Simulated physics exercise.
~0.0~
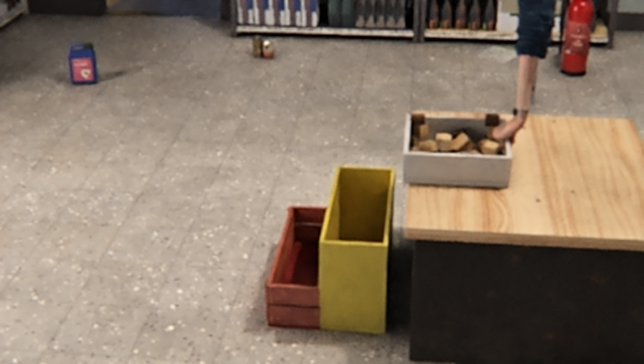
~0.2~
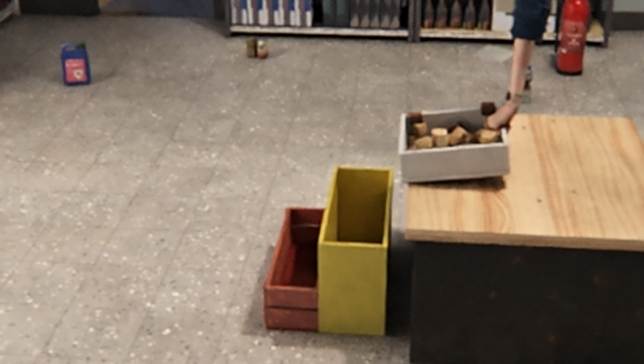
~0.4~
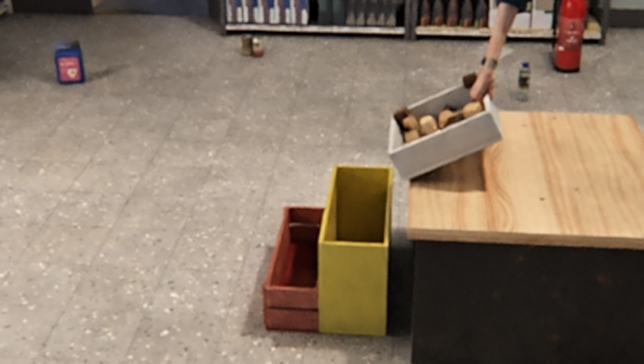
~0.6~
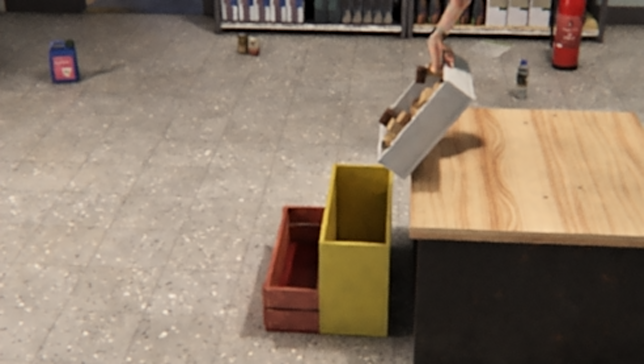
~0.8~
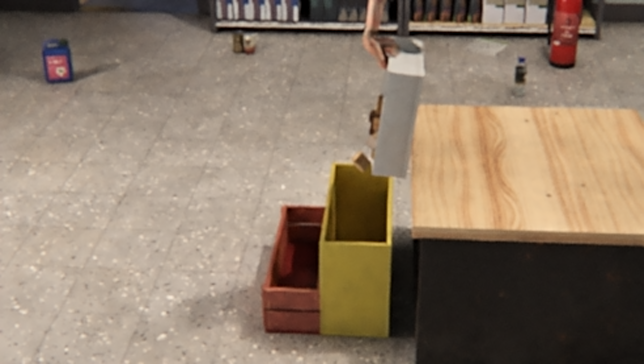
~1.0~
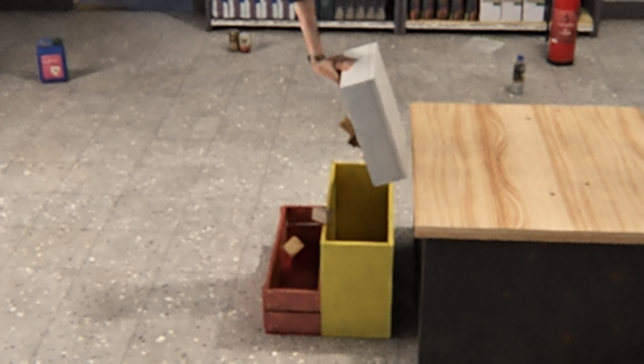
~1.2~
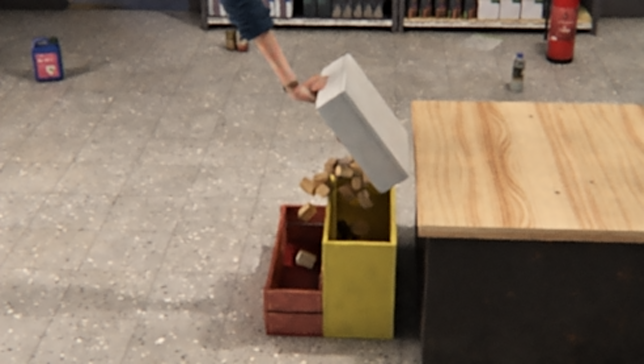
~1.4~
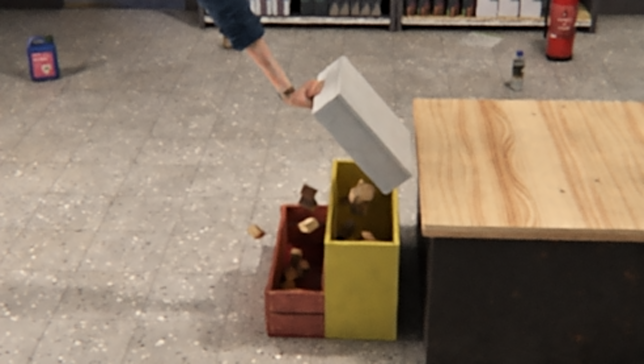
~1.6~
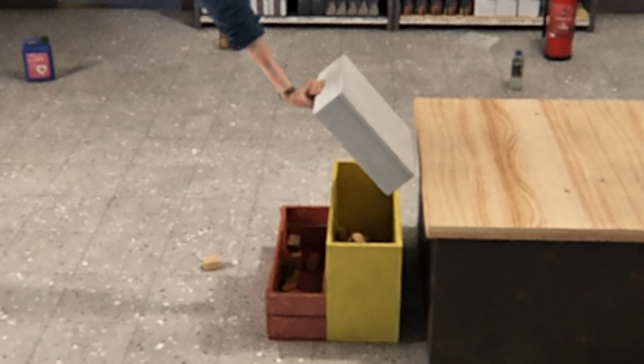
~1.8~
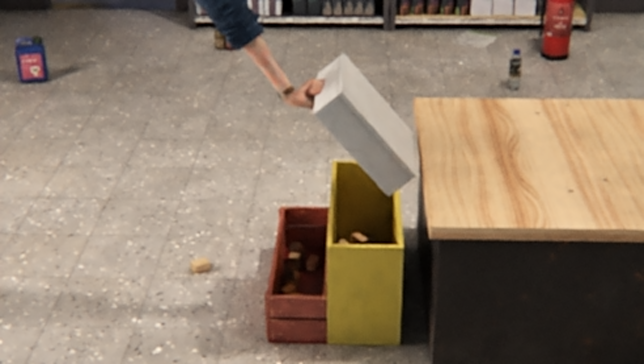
In a shop, a hand tips wooden blocks into yellow and red bins, one landing outside.
